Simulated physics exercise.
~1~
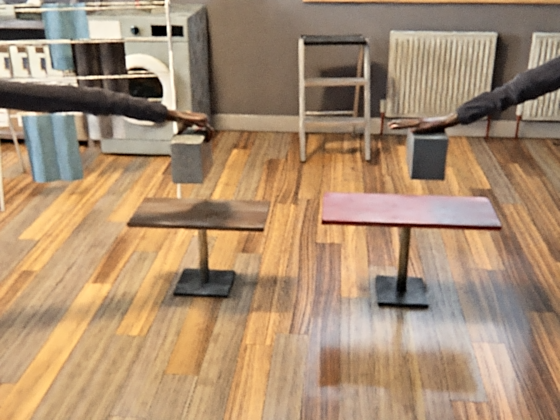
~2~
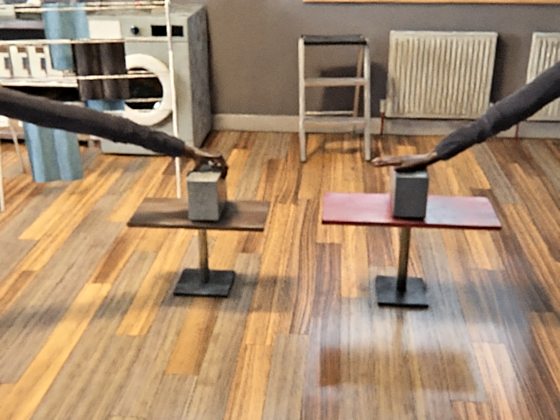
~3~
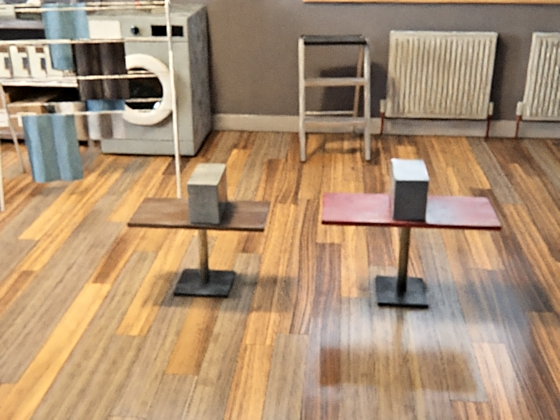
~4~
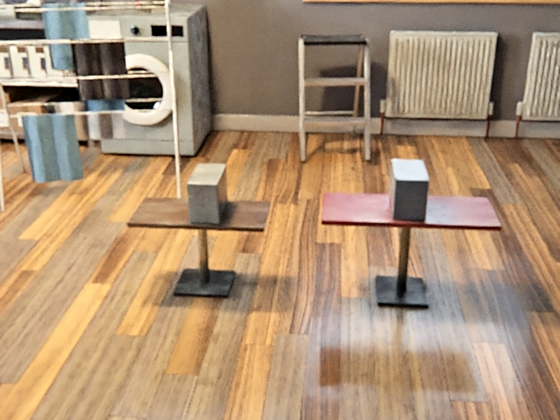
To begin with, two arms reach in from opposite sides of a room with a wooden floor, each hand at a grey block above a small pedestal table, one brown on the left and one red on the right. The hands lower the blocks until they stand upright on the tabletops, the right one settling a little to the left as it comes down. Then both hands let go and withdraw from view. The blocks stay upright where they were placed, and at the end both tables stand steady and level, with neither one tipping.
